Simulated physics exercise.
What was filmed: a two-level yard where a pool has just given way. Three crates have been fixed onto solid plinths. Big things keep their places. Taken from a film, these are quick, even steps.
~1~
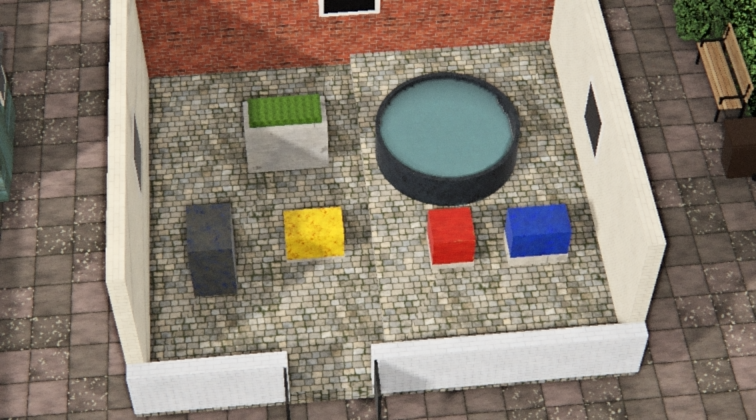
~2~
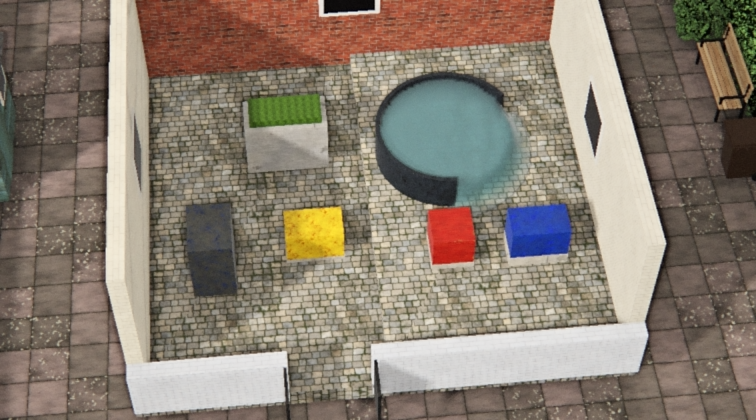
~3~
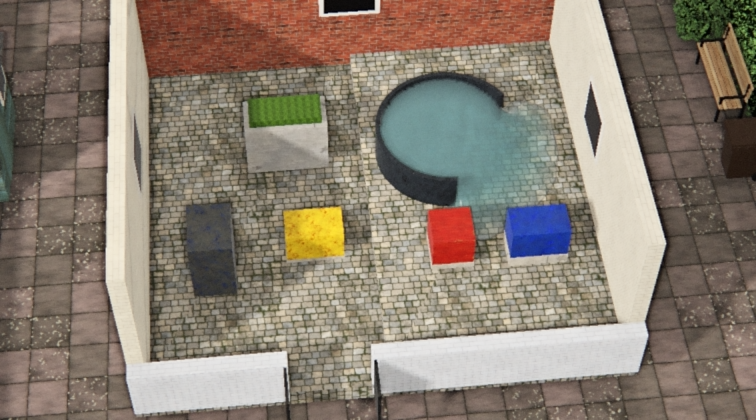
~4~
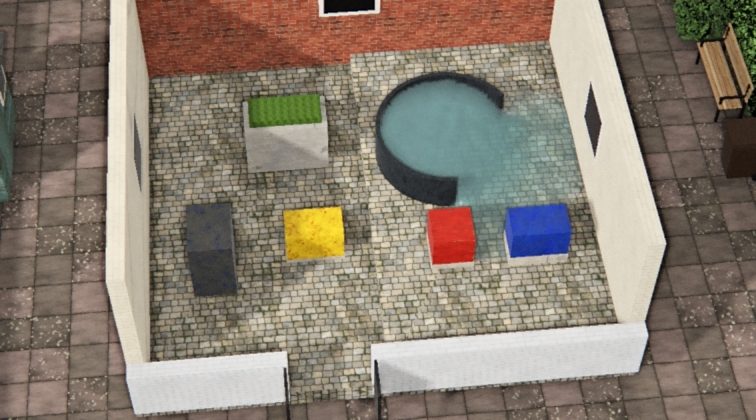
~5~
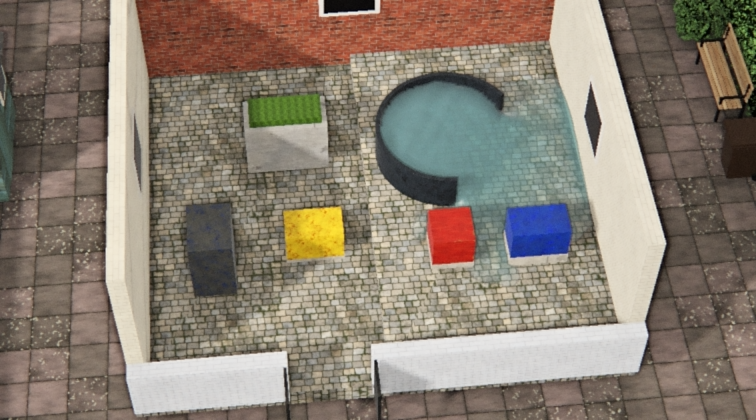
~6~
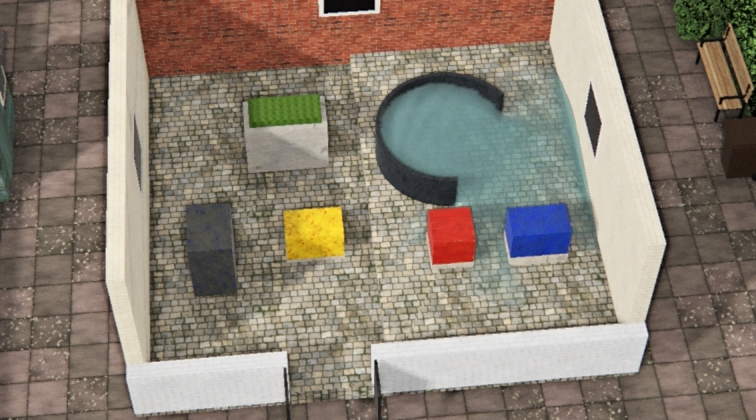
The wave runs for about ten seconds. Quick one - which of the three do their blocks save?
Blue crate wet, red crate wet, yellow crate wet.
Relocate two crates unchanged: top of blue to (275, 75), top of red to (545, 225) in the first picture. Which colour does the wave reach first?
The red one.
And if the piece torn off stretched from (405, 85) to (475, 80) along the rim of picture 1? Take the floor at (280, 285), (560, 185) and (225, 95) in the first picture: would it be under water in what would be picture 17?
Those three come out moisture-free, moisture-free and soaked, one after another.
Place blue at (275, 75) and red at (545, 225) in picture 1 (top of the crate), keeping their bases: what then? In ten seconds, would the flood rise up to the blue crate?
The blue crate is untouched.
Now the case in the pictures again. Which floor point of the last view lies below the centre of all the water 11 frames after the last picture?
Near (513, 187) in the last view.
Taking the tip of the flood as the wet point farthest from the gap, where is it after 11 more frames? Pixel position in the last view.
Farthest reach: (375, 371).
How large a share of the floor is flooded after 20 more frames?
It comes to 50 per cent.
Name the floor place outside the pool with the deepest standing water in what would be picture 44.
My finger goes to (163, 336).
A moment on, water covers 25 % of the floor; the blue crate water round its plinth, the red crate water round its plinth, the yellow crate not reached.
Next, water covers 30 % of the floor; the blue crate water round its plinth, the red crate water round its plinth, the yellow crate water round its plinth.
Then, water covers 50 % of the floor; the blue crate water round its plinth, the red crate water round its plinth, the yellow crate water round its plinth.
Later, water covers 90 % of the floor; the blue crate water round its plinth, the red crate water round its plinth, the yellow crate water round its plinth.
In the end, water covers 100 % of the floor; the blue crate was topped, the red crate was topped, the yellow crate was topped.
